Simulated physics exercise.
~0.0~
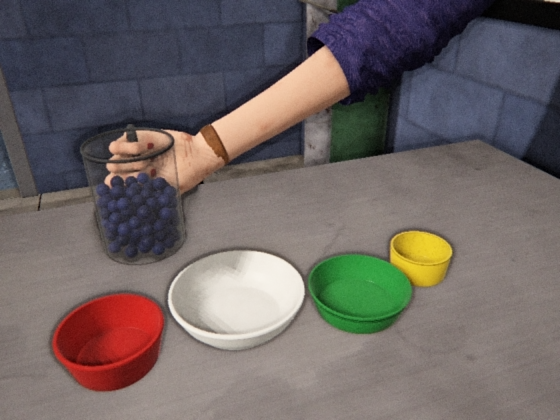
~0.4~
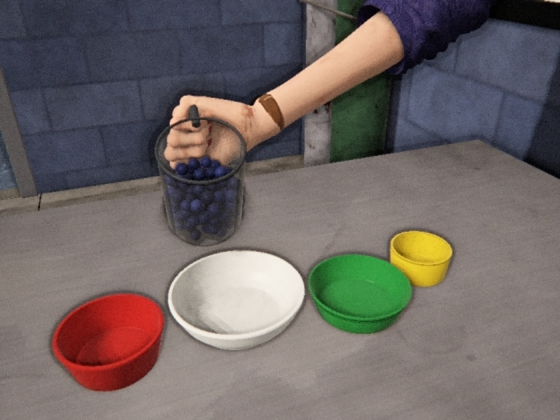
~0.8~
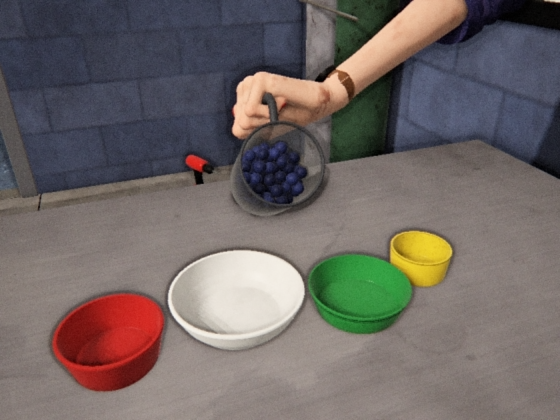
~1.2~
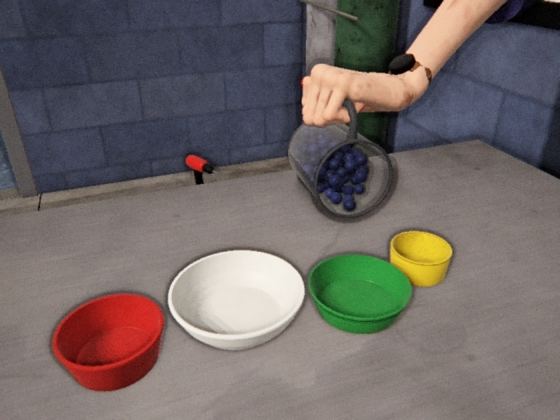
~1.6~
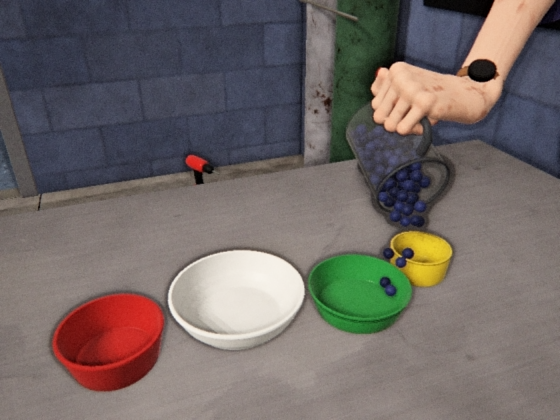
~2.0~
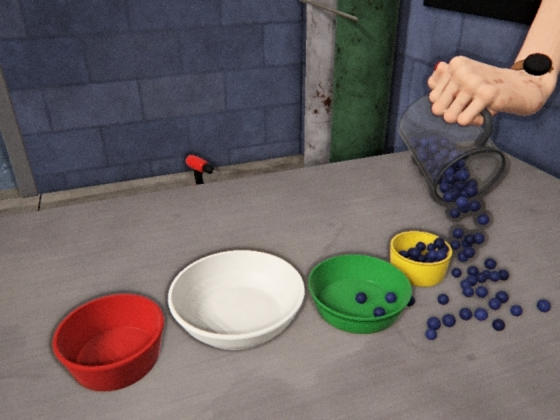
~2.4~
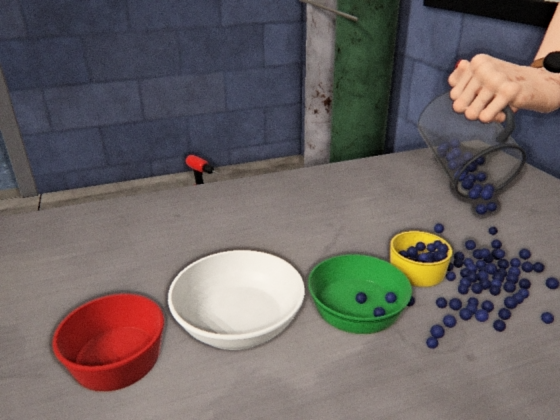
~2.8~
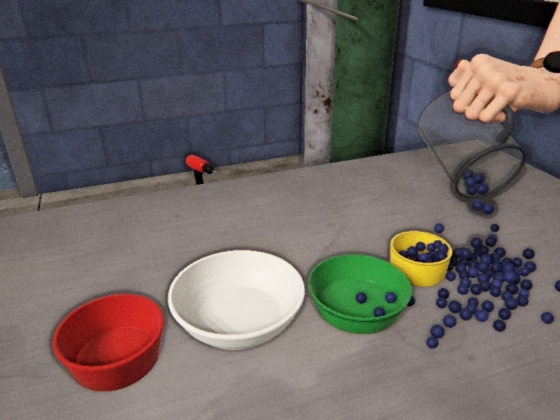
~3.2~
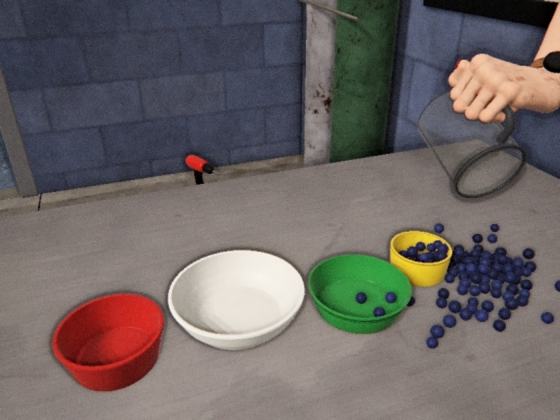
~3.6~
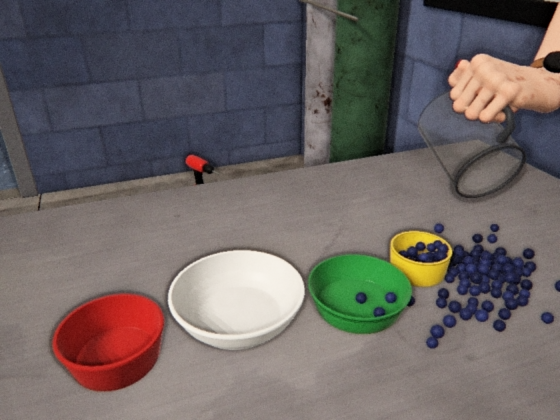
A hand grips a clear cup full of blueberries above a grey table, seen from slightly above, with a blue block wall and a green post behind. In front stand a red dish, a white bowl, a green dish and a small yellow dish, from left to right. The hand carries the cup rightward behind them, tipping it steadily. Blueberries begin falling near the yellow dish, a few landing in the green one. The cup passes beyond the dishes and stops, spilling the rest onto the table. It ends empty, with most berries scattered at right, some filling the yellow dish, and the red and white ones empty.
